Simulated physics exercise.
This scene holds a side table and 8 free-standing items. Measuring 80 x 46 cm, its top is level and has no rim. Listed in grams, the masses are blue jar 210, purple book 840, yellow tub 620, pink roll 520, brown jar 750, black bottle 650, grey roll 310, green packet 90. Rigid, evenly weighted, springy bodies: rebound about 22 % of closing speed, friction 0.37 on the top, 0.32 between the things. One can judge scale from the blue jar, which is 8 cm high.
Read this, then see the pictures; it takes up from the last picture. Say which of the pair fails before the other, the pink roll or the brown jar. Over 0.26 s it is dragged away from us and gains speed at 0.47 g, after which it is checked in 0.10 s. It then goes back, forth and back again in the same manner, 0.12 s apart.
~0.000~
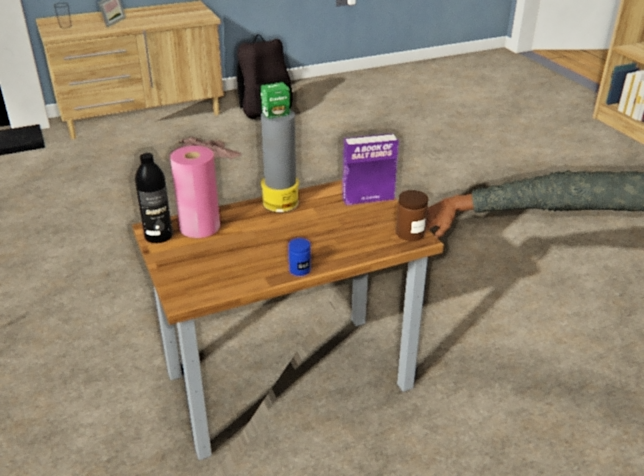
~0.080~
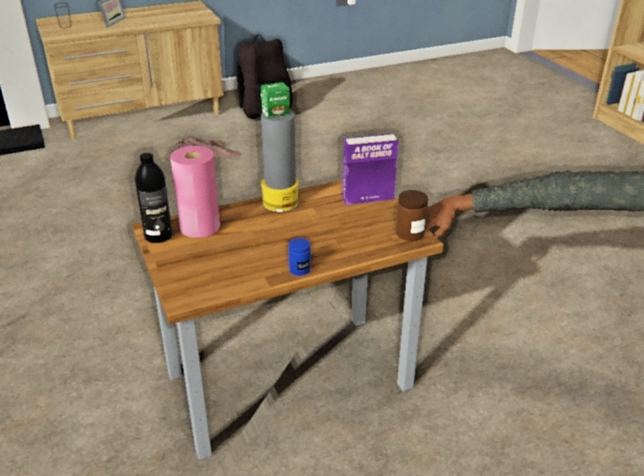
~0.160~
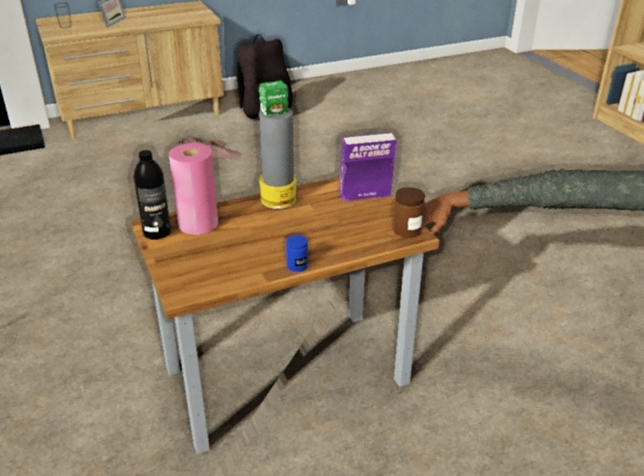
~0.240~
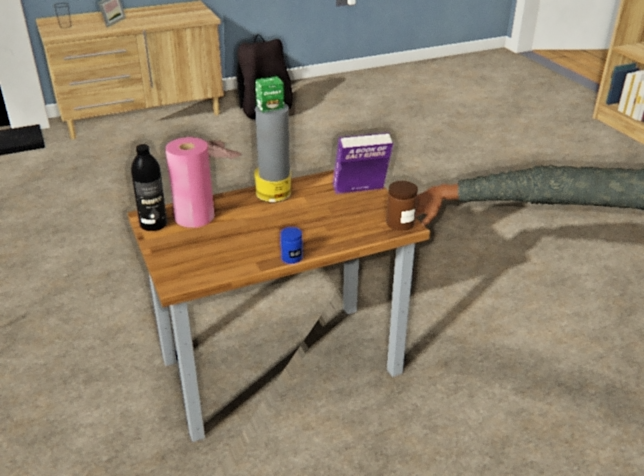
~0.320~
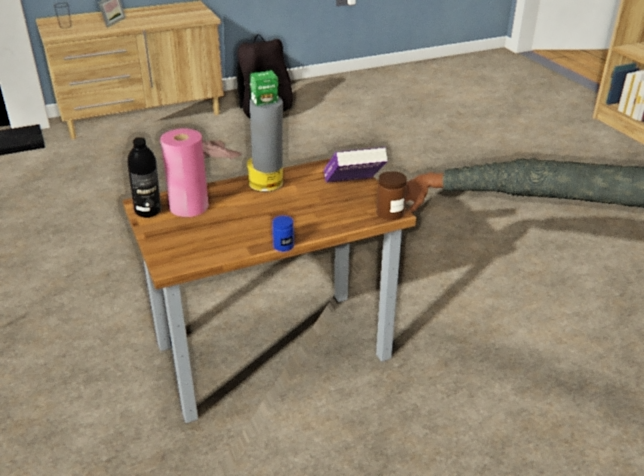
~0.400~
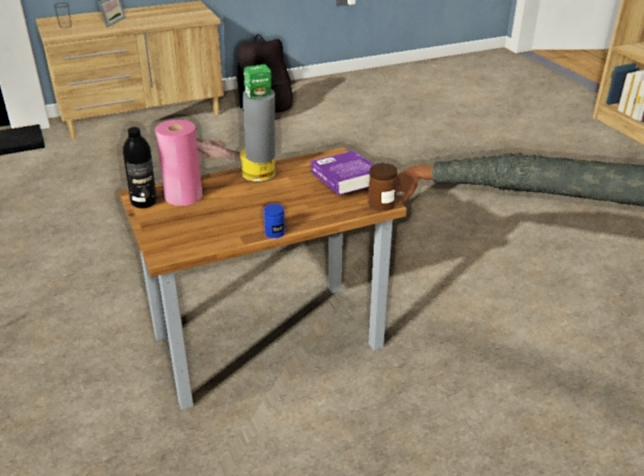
I would say the first fails first.
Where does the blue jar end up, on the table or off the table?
Blue jar: Stays in bounds.
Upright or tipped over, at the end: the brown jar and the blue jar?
Here's how it ends: The brown jar comes down, and the blue jar never goes down.
Around 0.90 s, yellow tub, pink roll, black bottle, grey roll and green packet now off the table; purple book on its side; blue jar shifted 13 cm.
Around 1.30 s, table along by 17 cm; brown jar now off the table; purple book on its side; blue jar shifted 2 cm.
Finally (2.5 s), off the table, yellow tub, pink roll, brown jar, black bottle, grey roll and green packet; on their side or leaning hard on the table, purple book; not toppled but over 5 cm from the start, blue jar. Final places as that camera would see them, pink roll near (183, 287), brown jar near (430, 410). Pink roll went at 0.70 s; brown jar went at 1.16 s.
